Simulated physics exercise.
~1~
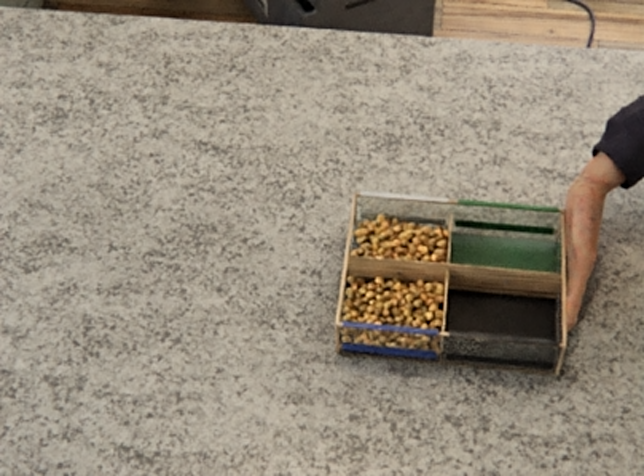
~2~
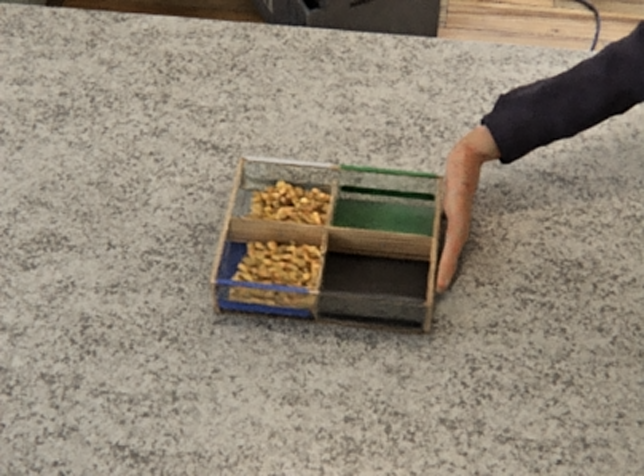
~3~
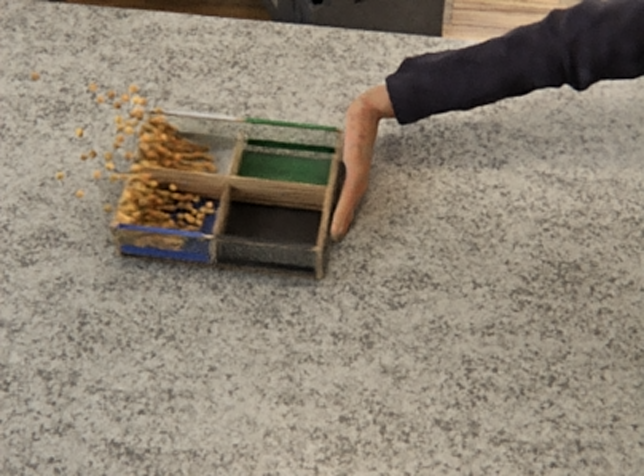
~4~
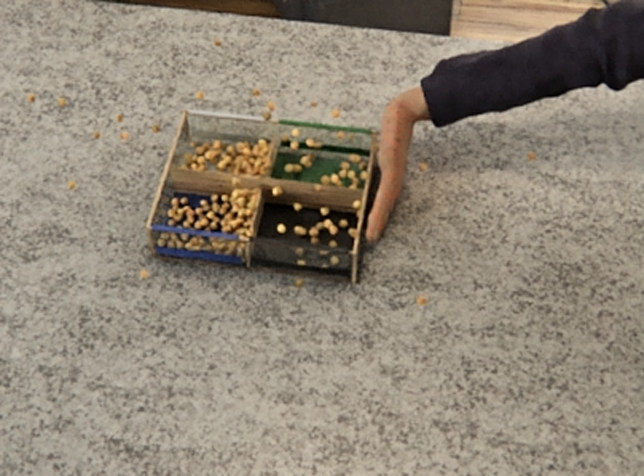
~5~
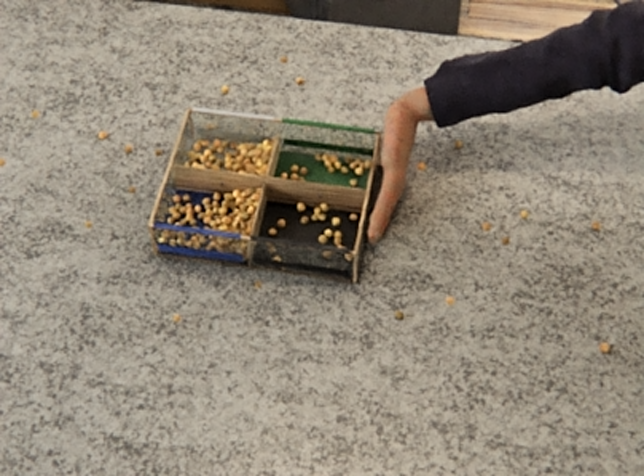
A hand shoving a divided tray of dried chickpeas left, then slightly right, scattering some into empty compartments and across the surface.
